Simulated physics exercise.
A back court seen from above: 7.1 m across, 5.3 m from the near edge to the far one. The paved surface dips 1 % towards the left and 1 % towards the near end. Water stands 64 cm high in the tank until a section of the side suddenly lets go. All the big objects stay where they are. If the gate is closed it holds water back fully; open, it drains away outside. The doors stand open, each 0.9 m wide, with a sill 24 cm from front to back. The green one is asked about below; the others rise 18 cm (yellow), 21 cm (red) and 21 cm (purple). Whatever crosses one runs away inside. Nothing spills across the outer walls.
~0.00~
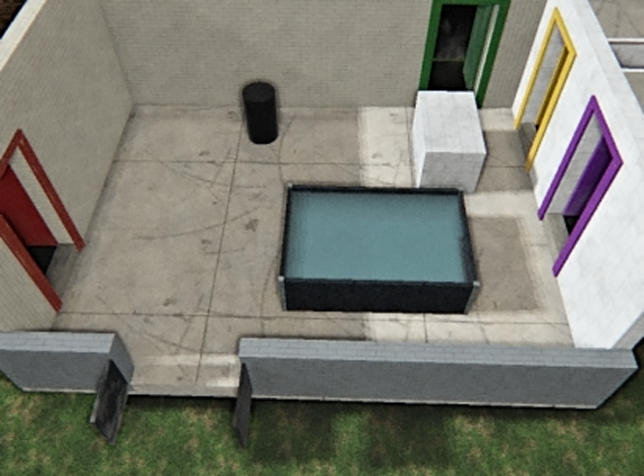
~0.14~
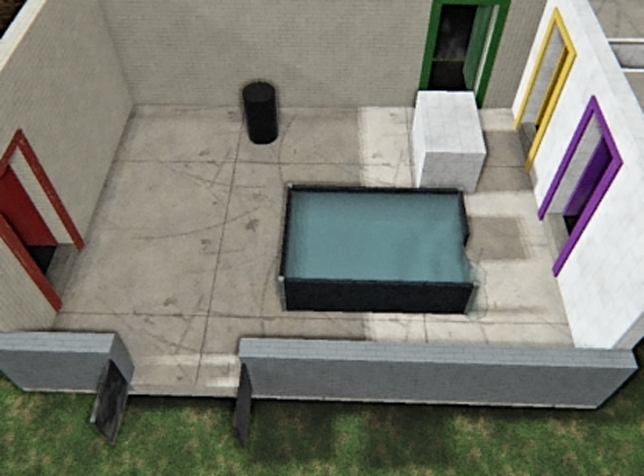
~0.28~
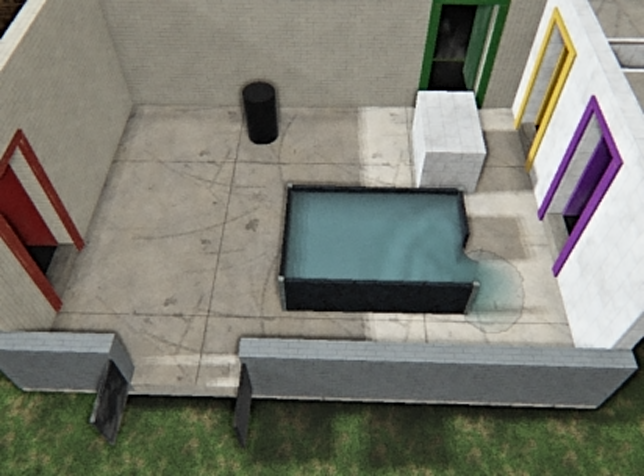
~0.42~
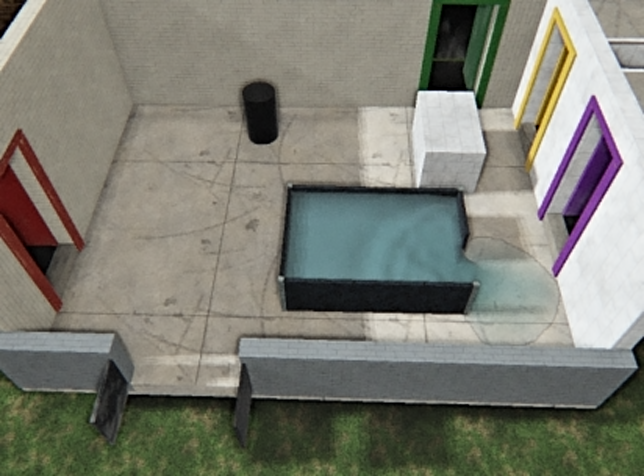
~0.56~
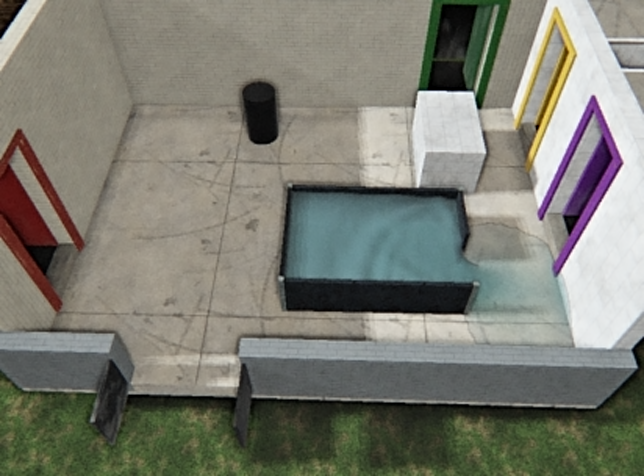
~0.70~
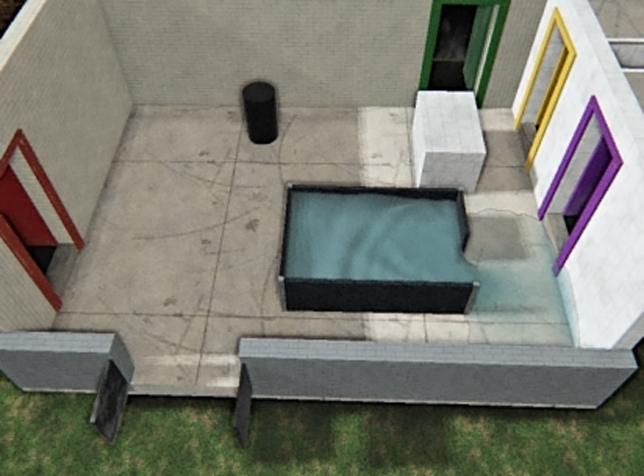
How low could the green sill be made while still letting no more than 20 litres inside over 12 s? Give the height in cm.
Close to 14 cm is just enough.
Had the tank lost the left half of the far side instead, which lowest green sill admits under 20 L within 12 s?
About 7.5 cm.
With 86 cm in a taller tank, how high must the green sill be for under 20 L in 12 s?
Then roughly 22 cm.
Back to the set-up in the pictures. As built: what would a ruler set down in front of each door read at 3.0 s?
Depths in cm: Yellow 4, red 0, green 8, purple 19.
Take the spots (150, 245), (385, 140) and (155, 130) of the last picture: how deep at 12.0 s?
Roughly 7, 1 and 8 cm, in turn.
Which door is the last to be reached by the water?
It is the red one.
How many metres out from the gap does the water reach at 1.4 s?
Some 3.0 m out.
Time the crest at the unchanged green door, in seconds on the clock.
At about 5.0 s.
After 1.4 s water covers 10 % of the floor, deepest (48 cm) near (578, 377); it has not reached the green door.
After 3.0 s water covers 35 % of the floor, deepest (32 cm) near (564, 377); 8 cm at the green door, 11 litres in over its 5 cm sill.
After 12.0 s water covers 95 % of the floor, deepest (11 cm) near (39, 363); 5 cm at the green door, 172 litres in over its 5 cm sill.
At the green door as built, the water arrived by 2.5 s and peaked near 12 cm at 4.8 s.
Run again over the same 12 s with other heights there, 28 litres in over 13 cm, 5 litres over 18 cm. The limit of 20 litres is kept from about 14 cm up.
